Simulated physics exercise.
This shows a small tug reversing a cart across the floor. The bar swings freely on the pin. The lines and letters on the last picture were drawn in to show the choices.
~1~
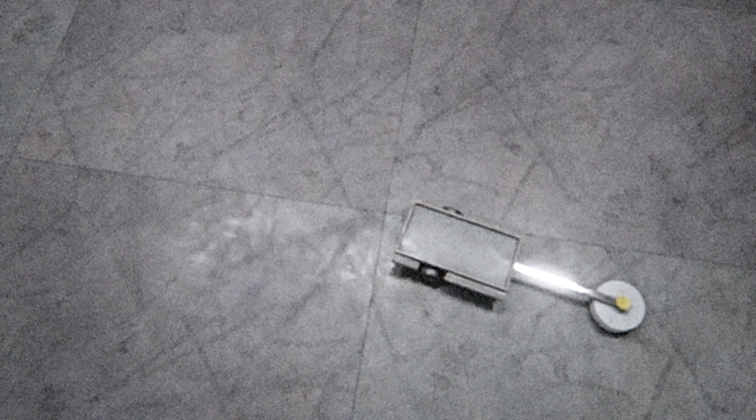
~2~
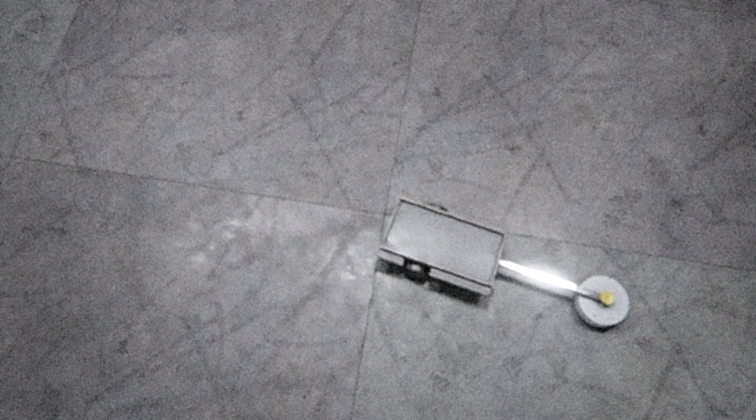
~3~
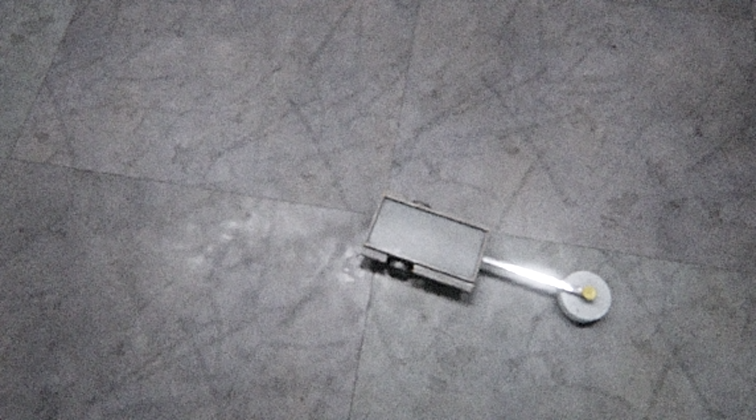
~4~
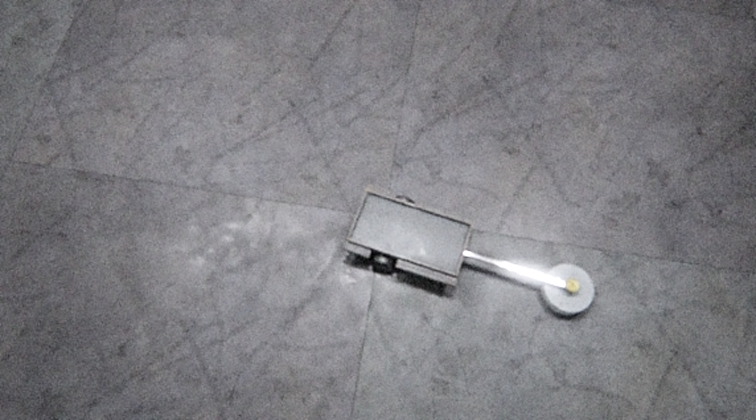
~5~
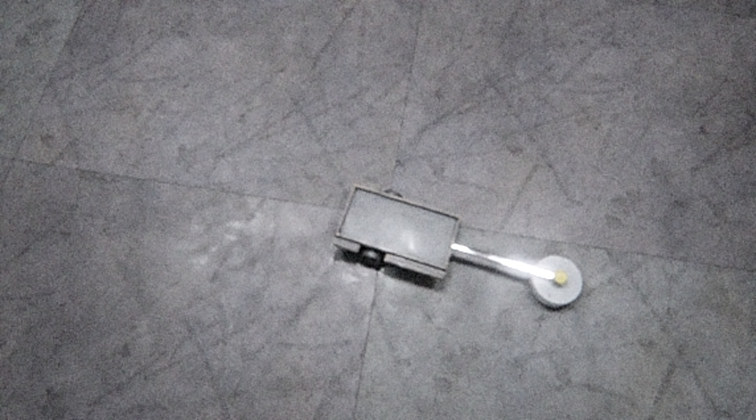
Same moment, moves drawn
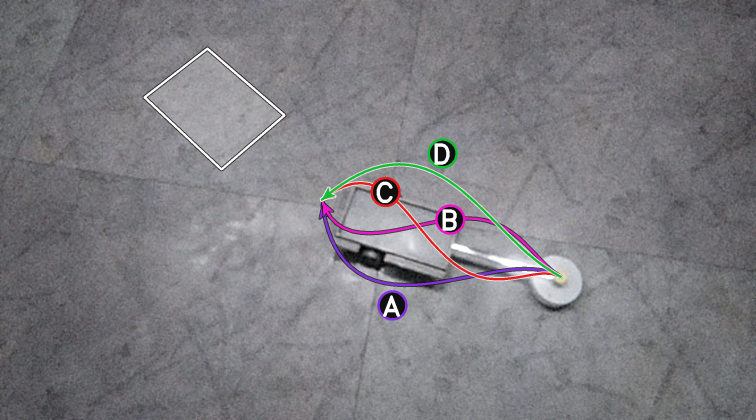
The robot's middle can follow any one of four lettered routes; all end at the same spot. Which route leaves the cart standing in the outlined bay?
A.
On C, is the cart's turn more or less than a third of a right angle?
Less than that.
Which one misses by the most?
D is the worst.
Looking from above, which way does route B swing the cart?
Anticlockwise.
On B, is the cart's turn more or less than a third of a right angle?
Less than that.
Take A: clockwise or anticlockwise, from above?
Clockwise.
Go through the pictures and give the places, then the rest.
In the first frame, robot (618, 306); grey cart (459, 245).
In the second frame, robot (603, 301); grey cart (444, 241).
In the third frame, robot (585, 296); grey cart (427, 238).
In the fourth frame, robot (568, 289); grey cart (410, 233).
In the fifth frame, robot (557, 280); grey cart (399, 227).
On the marked copy, A from (561, 277) via (413, 285) to (323, 205); B from (561, 277) via (441, 221) to (323, 202); C from (561, 277) via (427, 237) to (322, 200); D from (561, 277) via (448, 181) to (322, 200); the bay at (214, 106).
Following A. Soon after the start, robot (458, 282), cart (316, 199).
Later, robot (359, 276), cart (259, 157).
In the end, robot (323, 205), cart (215, 106); the cart stands in the bay.
As for the rest, B leaves the cart at (163, 186), out of the bay; C leaves the cart at (178, 150), out of the bay; D leaves the cart at (160, 244), out of the bay.
